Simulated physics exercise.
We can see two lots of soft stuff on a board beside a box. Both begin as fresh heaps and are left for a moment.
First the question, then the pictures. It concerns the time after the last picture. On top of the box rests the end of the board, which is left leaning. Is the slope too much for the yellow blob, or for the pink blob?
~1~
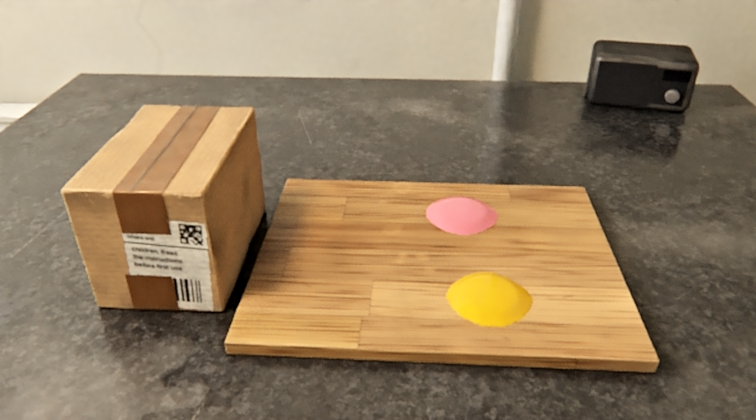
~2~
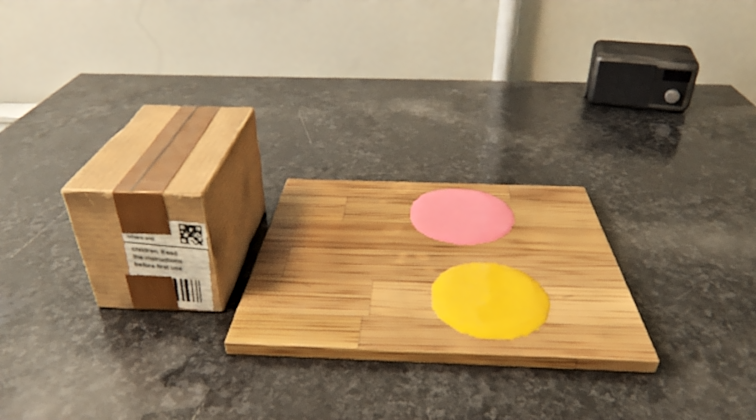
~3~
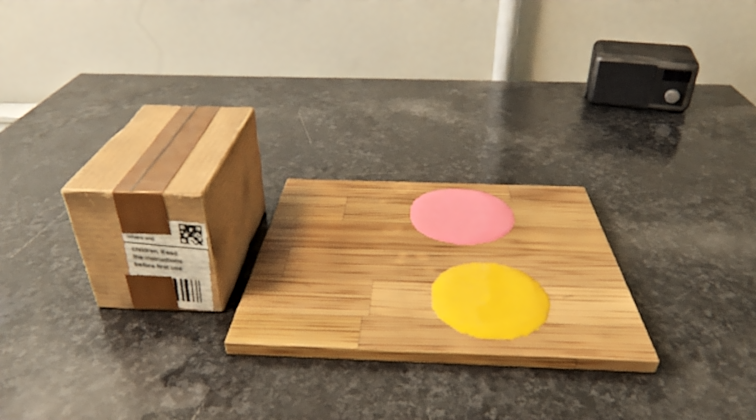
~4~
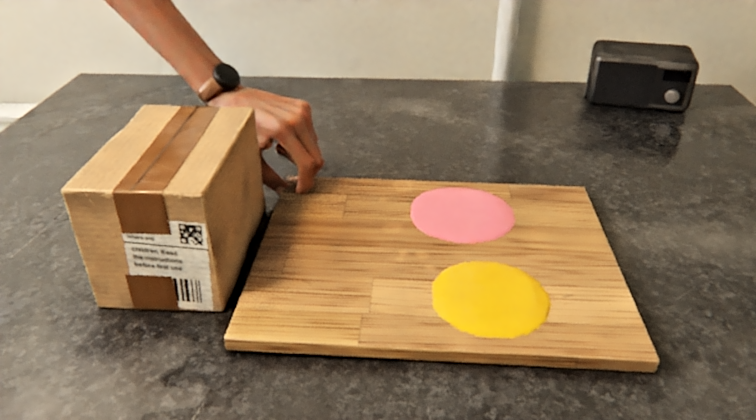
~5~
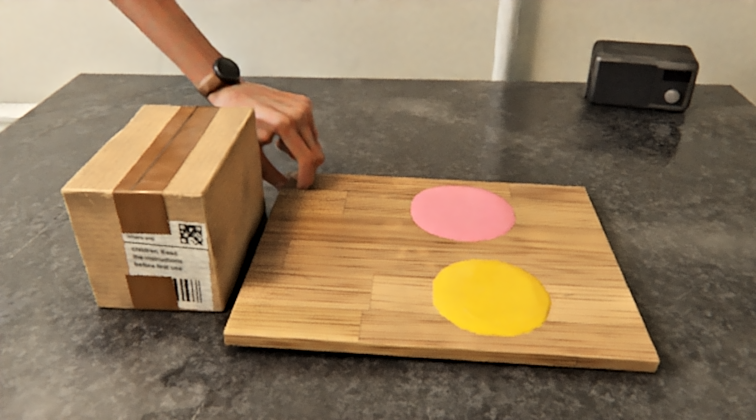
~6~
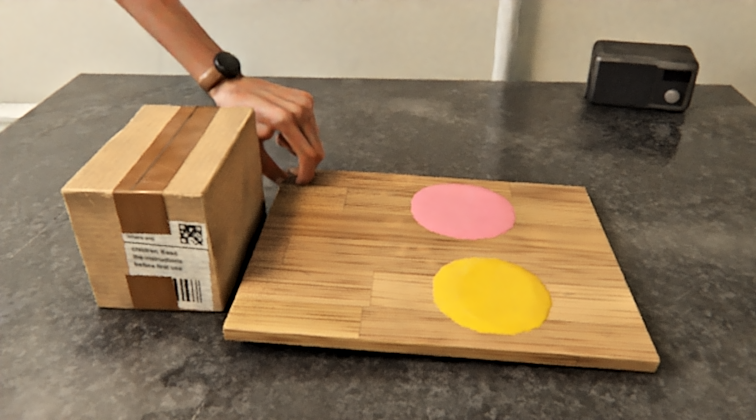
What you'd see is the yellow blob that goes over and the pink blob that goes over.
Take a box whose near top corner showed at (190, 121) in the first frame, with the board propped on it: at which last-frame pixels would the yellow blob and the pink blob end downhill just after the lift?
First about (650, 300), second about (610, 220).
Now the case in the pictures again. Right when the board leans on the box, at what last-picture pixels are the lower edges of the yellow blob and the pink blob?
Around (623, 295) for the first and around (580, 208) for the second.
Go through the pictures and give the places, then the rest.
In the first picture, the board lies flat; yellow blob (489, 295) a low mound; pink blob (461, 211) a low mound; box (145, 255).
The second picture shows they settle; yellow blob (489, 296) spread thin; pink blob (461, 214) spread thin.
The third picture shows at rest; yellow blob (489, 296) spread thin; pink blob (461, 214) spread thin.
The fourth picture shows a hand takes the end; yellow blob (489, 296) spread thin; pink blob (462, 212) spread thin.
In the fifth picture, the end is rising; yellow blob (490, 294) spread thin; pink blob (462, 210) spread thin.
The sixth picture shows the board slopes by about 3°; yellow blob (491, 291) spread thin; pink blob (463, 208) spread thin; box (145, 255).
Soon after, slope about 23°; the yellow blob has crept down a long way; the pink blob has crept down a long way.
Later, the yellow blob is dripping off the low end; the pink blob is dripping off the low end.
In the end, slope about 23°; the yellow blob is dripping off the low end; the pink blob is dripping off the low end.
